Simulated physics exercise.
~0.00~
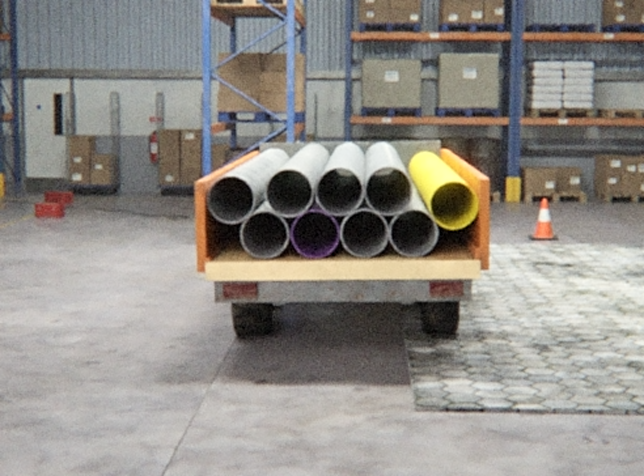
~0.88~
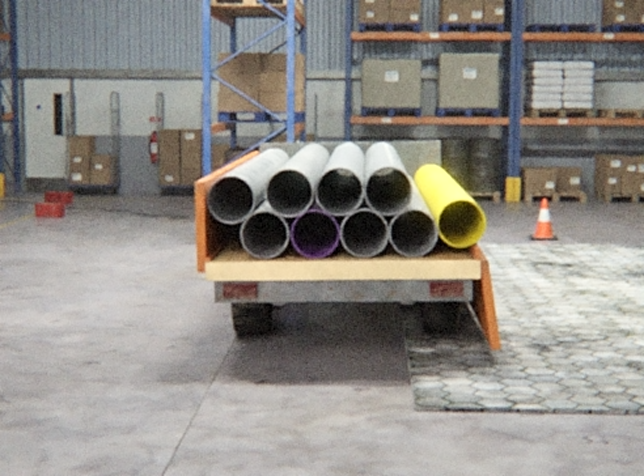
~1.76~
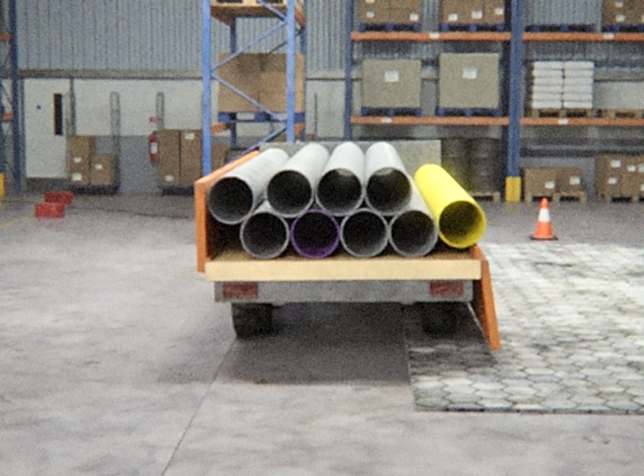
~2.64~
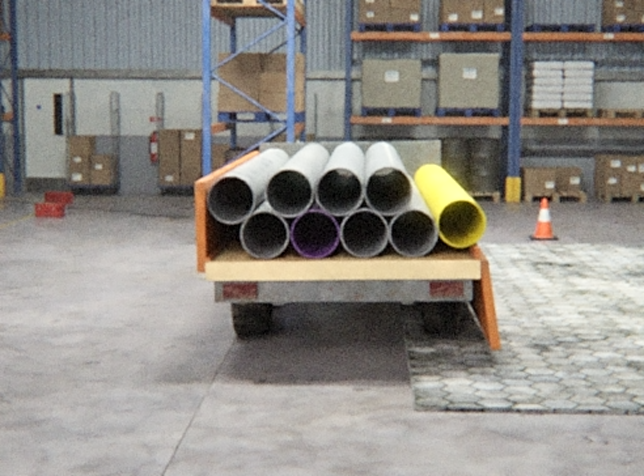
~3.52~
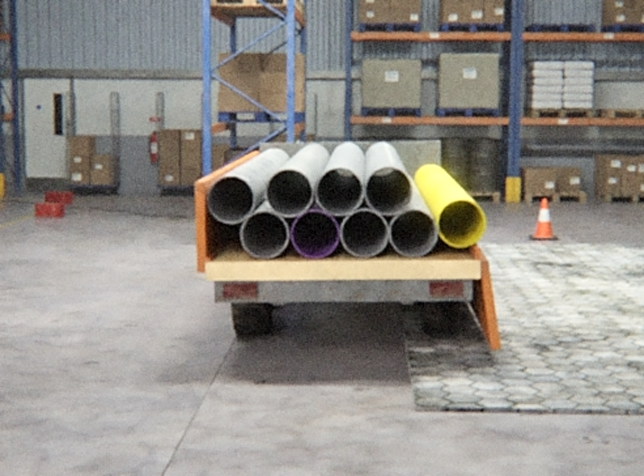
A bright yellow pipe lies at the right end of a stack of grey pipes on a low trailer, seen from behind in a warehouse with tall shelves of boxes. The open ends face the viewer, and one pipe in the bottom row has a purple rim. Orange boards stand on both sides, and a traffic cone is on the right. The right board drops and hangs below the deck, and the yellow pipe shifts slightly down and right. It settles at the deck's edge, and every pipe remains aboard, with nothing on the ground.
